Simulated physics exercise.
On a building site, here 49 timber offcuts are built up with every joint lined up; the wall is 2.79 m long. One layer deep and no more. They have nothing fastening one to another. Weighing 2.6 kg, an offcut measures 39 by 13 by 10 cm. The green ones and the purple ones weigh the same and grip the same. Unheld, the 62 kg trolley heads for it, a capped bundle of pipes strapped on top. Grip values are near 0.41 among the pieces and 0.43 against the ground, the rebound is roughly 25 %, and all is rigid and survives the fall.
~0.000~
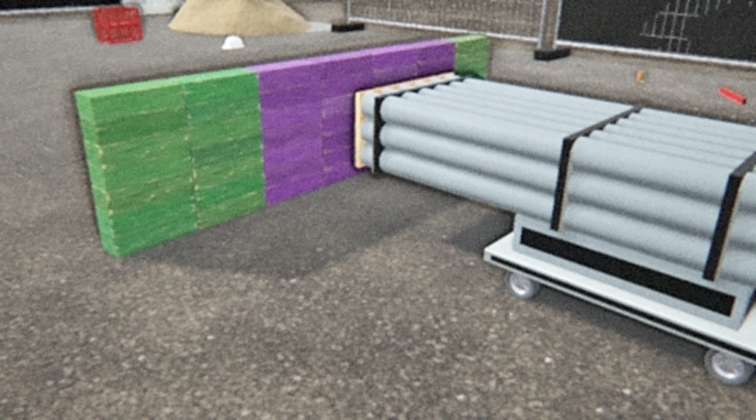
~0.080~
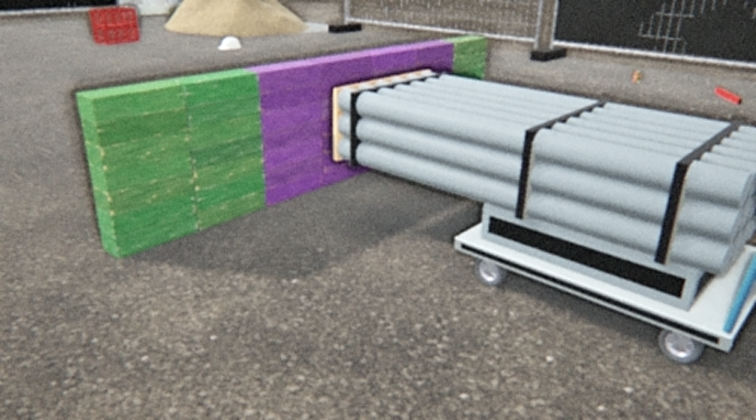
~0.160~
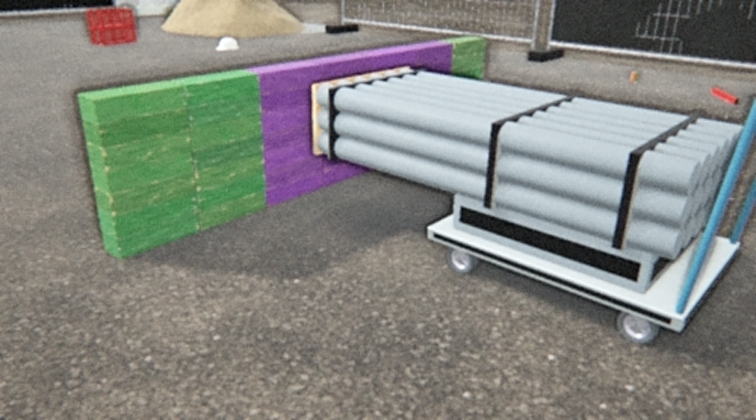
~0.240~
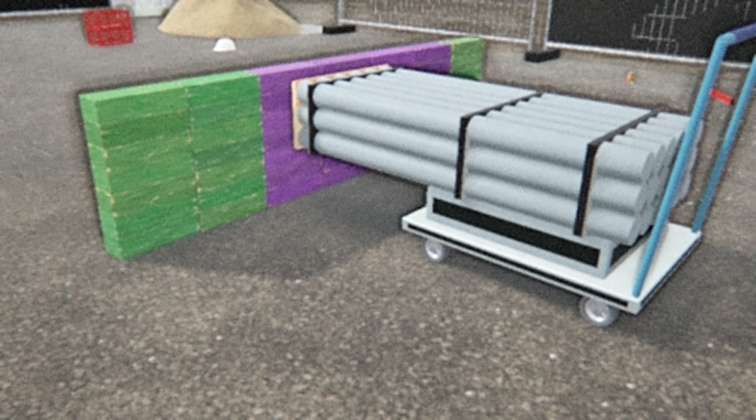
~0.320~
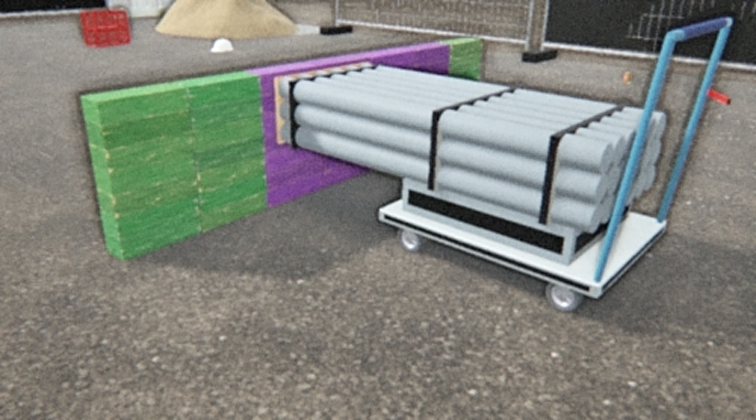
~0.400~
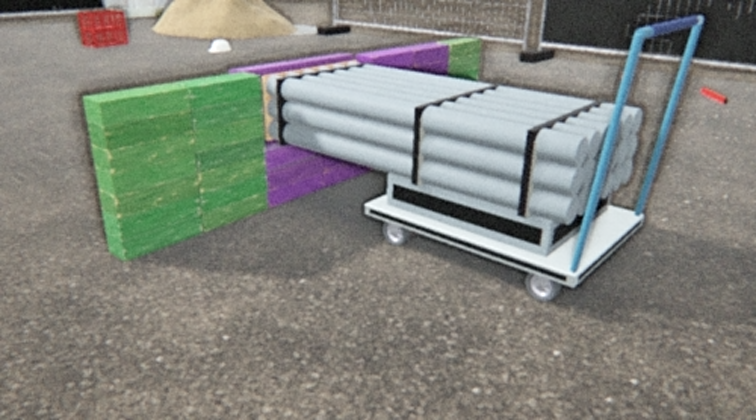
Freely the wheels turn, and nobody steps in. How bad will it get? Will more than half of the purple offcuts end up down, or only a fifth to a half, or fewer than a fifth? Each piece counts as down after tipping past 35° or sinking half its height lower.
A fifth to a half of them.
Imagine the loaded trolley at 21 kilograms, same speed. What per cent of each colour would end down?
Down at the end: Green 0 per cent, purple 40 per cent.
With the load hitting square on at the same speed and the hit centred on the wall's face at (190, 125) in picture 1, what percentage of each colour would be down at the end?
Result - green: 40 %; purple: 0 %.
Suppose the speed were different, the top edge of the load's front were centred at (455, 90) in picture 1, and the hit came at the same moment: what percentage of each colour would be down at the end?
Down at the end: Green 0 per cent, purple 40 per cent.
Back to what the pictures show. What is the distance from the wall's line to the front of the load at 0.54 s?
About 25 cm.
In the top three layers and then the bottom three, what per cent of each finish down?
30 % and 10 %.
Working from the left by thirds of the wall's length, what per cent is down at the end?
I'd put it at 0 % left, 50 % middle and 0 % right.
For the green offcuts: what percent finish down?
Of the green ones, 0 in a hundred finish down.
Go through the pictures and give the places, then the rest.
In the first frame (we follow the side turned to the camera; the camera moves round a little), load (366, 119) 55 cm short of the wall; top purple offcut (397, 59); top green offcut (473, 46); no piece has moved.
The second frame shows load (343, 113) 41 cm short of the wall; top purple offcut (396, 60).
The third frame shows load (322, 108) 27 cm short of the wall; top purple offcut (395, 61).
The fourth frame shows load (302, 104) 13 cm short of the wall; top purple offcut (394, 62).
The fifth frame shows load (283, 100) just touching; top purple offcut (394, 62).
The sixth frame shows load (271, 98) 10 cm into the wall's line; top purple offcut (394, 62); top green offcut (466, 49); 10 stirred so far.
Around 0.54 s, load 26 cm past the wall's line, still rolling; 8 of the 28 purple offcuts down (8 of 49 in all colours); top purple offcut unmoved.
Around 0.90 s, load 65 cm past the wall's line, still rolling; 8 of the 28 purple offcuts down (8 of 49 in all colours); top purple offcut unmoved.
Around 1.36 s, load 99 cm past the wall's line, still rolling; 8 of the 28 purple offcuts down (8 of 49 in all colours); top purple offcut unmoved.
Finally (2.2 s), load 1.06 m past the wall's line, stopped; 10 of the 28 purple offcuts down (10 of 49 in all colours); top purple offcut unmoved; top green offcut unmoved. That is 36 per cent. Seen by the last camera, middles, top purple offcut near (385, 61), top green offcut near (458, 48).
